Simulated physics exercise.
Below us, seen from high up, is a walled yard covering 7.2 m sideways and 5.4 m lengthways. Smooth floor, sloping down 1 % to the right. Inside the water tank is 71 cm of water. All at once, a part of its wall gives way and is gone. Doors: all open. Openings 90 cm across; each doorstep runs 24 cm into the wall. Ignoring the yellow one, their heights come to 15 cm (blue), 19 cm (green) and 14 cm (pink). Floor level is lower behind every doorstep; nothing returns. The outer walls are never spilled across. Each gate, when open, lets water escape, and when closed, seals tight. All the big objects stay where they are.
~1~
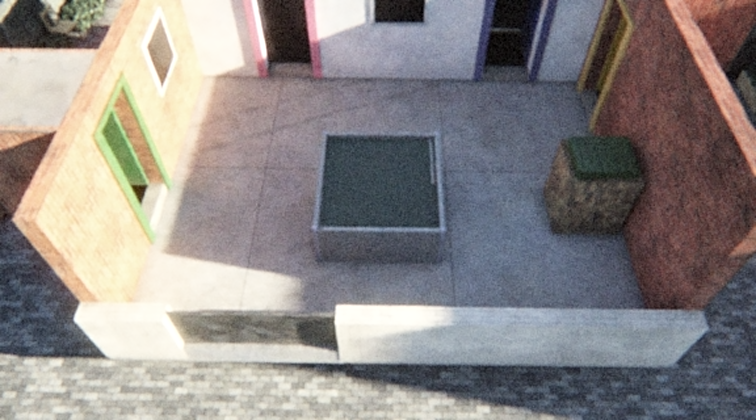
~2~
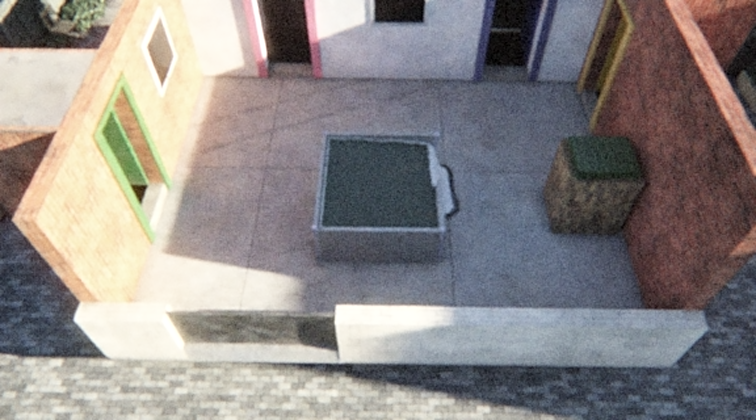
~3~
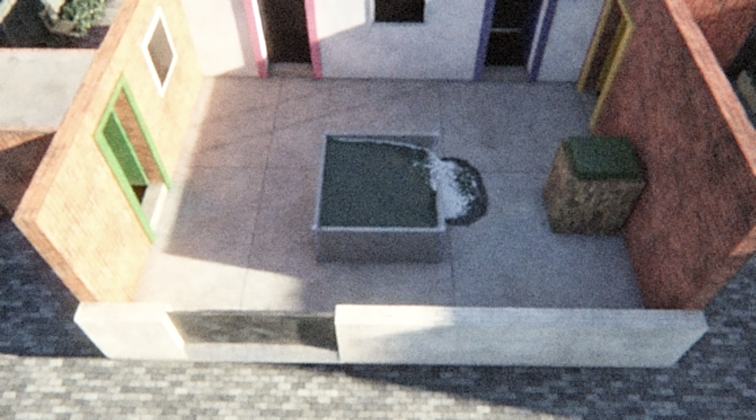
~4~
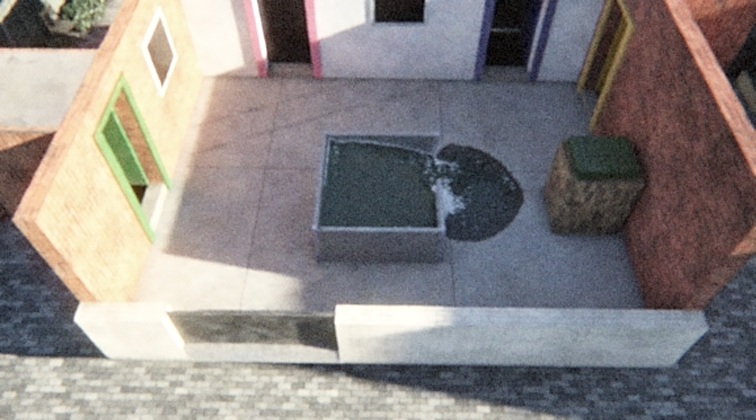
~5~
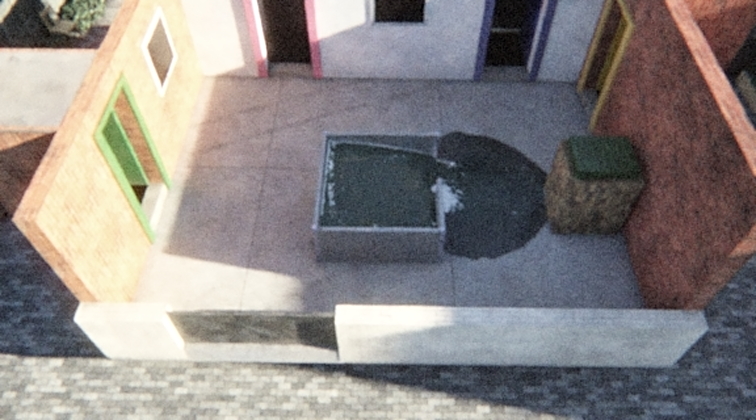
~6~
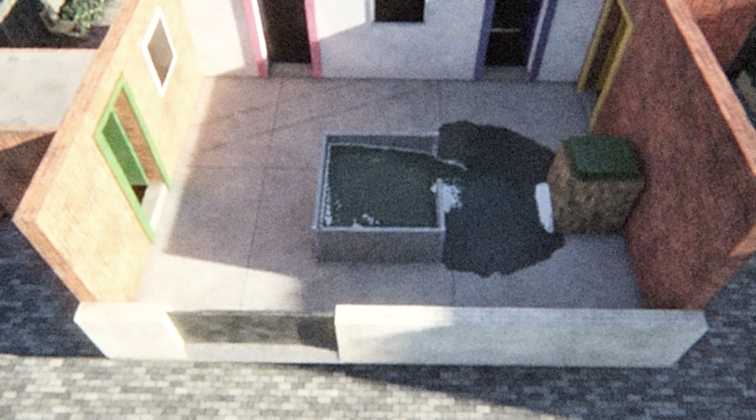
Dark water bursts through the right side of a square grey tank in the middle of a walled yard, seen from high above by a still camera. A green door stands in the orange left wall, pink and purple doorways at the back, and a yellow one by the red right wall, near a green-topped block. The water spreads rightward in a widening dark sheet, reaching the block as the tank's surface ripples and sinks slightly.
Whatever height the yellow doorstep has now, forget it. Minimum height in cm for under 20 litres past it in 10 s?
Approx. 21 cm.
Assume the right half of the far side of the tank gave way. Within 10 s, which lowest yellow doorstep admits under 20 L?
A minimum of about 22 cm.
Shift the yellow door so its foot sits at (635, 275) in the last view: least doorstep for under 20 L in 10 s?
Around 9.5 cm would do it.
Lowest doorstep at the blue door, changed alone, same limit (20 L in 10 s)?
At blue, roughly 9.5 cm.
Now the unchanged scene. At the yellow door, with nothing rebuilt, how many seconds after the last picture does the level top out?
It peaks around 1.8 s.
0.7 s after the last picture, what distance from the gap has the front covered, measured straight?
The front is some 3.4 m out.
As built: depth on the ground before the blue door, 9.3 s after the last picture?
Roughly 8.0 cm deep.
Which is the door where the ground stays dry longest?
Answer: Green.
Then, 0.7 s after the last picture water covers 25 % of the floor, deepest (38 cm) near (536, 204); 11 cm at the yellow door, 0 litres in over its 11 cm doorstep.
Then, 2.3 s after the last picture water covers 35 % of the floor, deepest (32 cm) near (570, 87); 20 cm at the yellow door, 46 litres in over its 11 cm doorstep.
Then, 9.3 s after the last picture water covers 95 % of the floor, deepest (10 cm) near (584, 133); 10 cm at the yellow door, 149 litres in over its 11 cm doorstep.
At the yellow door as built, the water peaked near 23 cm, 1.9 s after the last picture.
Run again over the same 10 s with other heights there, 48 litres in over 17 cm, 12 litres over 22.5 cm. The limit of 20 litres is kept from about 21 cm up.
